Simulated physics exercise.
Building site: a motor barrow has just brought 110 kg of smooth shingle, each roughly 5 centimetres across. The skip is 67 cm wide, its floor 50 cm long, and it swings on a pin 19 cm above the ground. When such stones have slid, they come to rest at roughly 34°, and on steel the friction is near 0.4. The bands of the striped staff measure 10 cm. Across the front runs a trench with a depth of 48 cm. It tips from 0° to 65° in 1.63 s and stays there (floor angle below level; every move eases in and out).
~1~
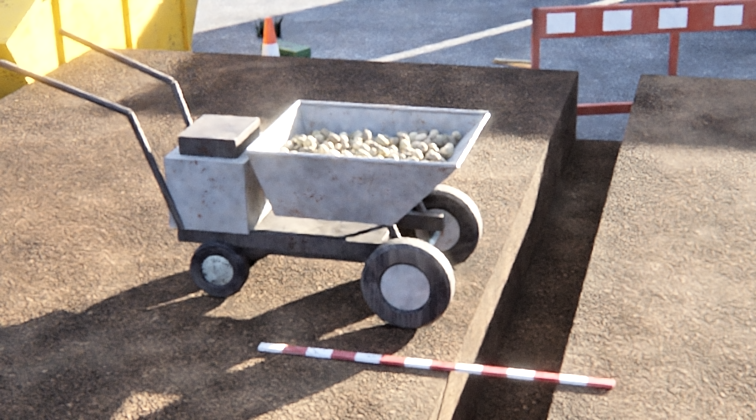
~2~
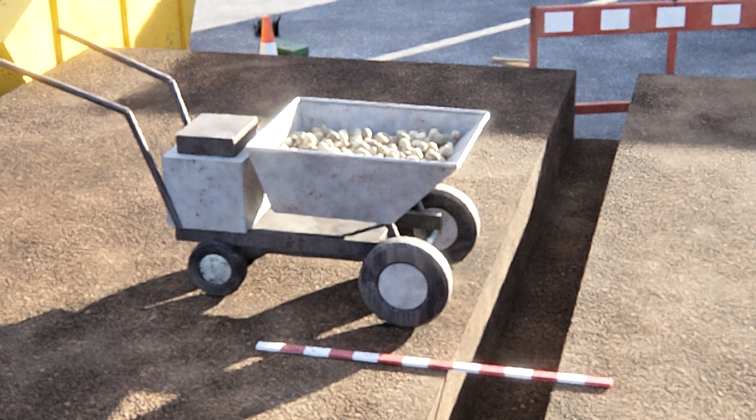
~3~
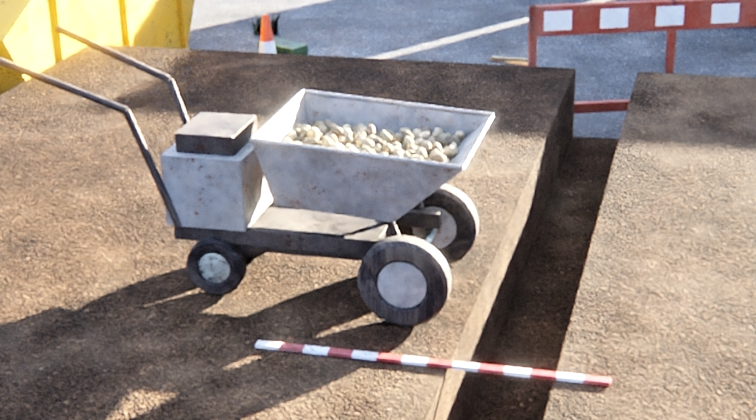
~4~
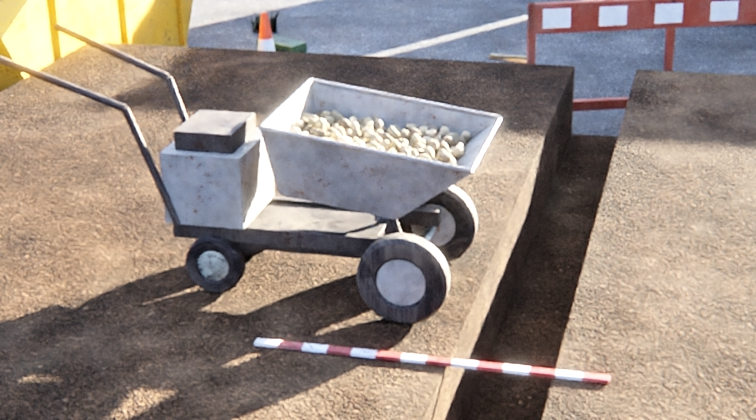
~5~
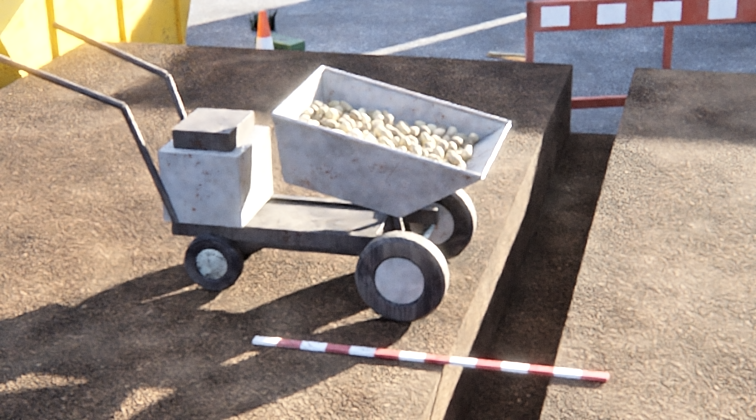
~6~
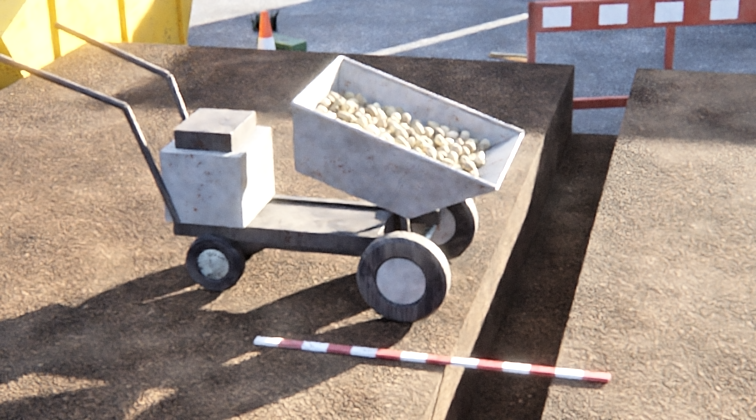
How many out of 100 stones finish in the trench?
About 26 of them.
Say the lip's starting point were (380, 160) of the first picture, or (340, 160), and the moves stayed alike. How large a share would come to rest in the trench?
Roughly 100 percent for the first, and 95 percent for the second.
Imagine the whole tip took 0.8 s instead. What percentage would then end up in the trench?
Close to 15 percent, then.
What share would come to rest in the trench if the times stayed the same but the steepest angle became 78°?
In that case around 30 percent.
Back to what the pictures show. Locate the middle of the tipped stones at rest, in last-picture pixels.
I'd point to around (618, 303).
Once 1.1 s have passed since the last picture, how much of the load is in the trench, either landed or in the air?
I'd put it near 5 per cent.
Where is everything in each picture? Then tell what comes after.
In the first frame, lip at (458, 166), floor tilted 0°, highest stones at (366, 143).
In the second frame, the skip is at 1°, its lip at (458, 166); the top of the load is at (366, 141).
In the third frame, the skip is at 4°, its lip at (463, 168); the top of the load is at (348, 135).
In the fourth frame, the skip is at 8°, its lip at (472, 172); the top of the load is at (326, 123).
In the fifth frame, lip at (482, 178), floor tilted 14°, highest stones at (323, 114).
In the sixth frame, the skip is at 20°, its lip at (496, 189); the top of the load is at (335, 104).
Then, 0.6 s after the last picture the floor is at 55°, 100 % in the skip; the foremost stones are at (548, 219).
Then, 1.1 s after the last picture the floor is at 65°, 48 % in the skip, 3 % in the trench, 49 % past the trench; the foremost stones are at (694, 310).
Then, 1.5 s after the last picture the floor is at 65°, 17 % in the skip, 11 % in the trench, 72 % past the trench; the foremost stones are past the picture's edge.
Then, 3.4 s after the last picture the floor is at 65°, 0 % in the skip, 26 % in the trench, 74 % past the trench; the foremost stones are past the picture's edge.
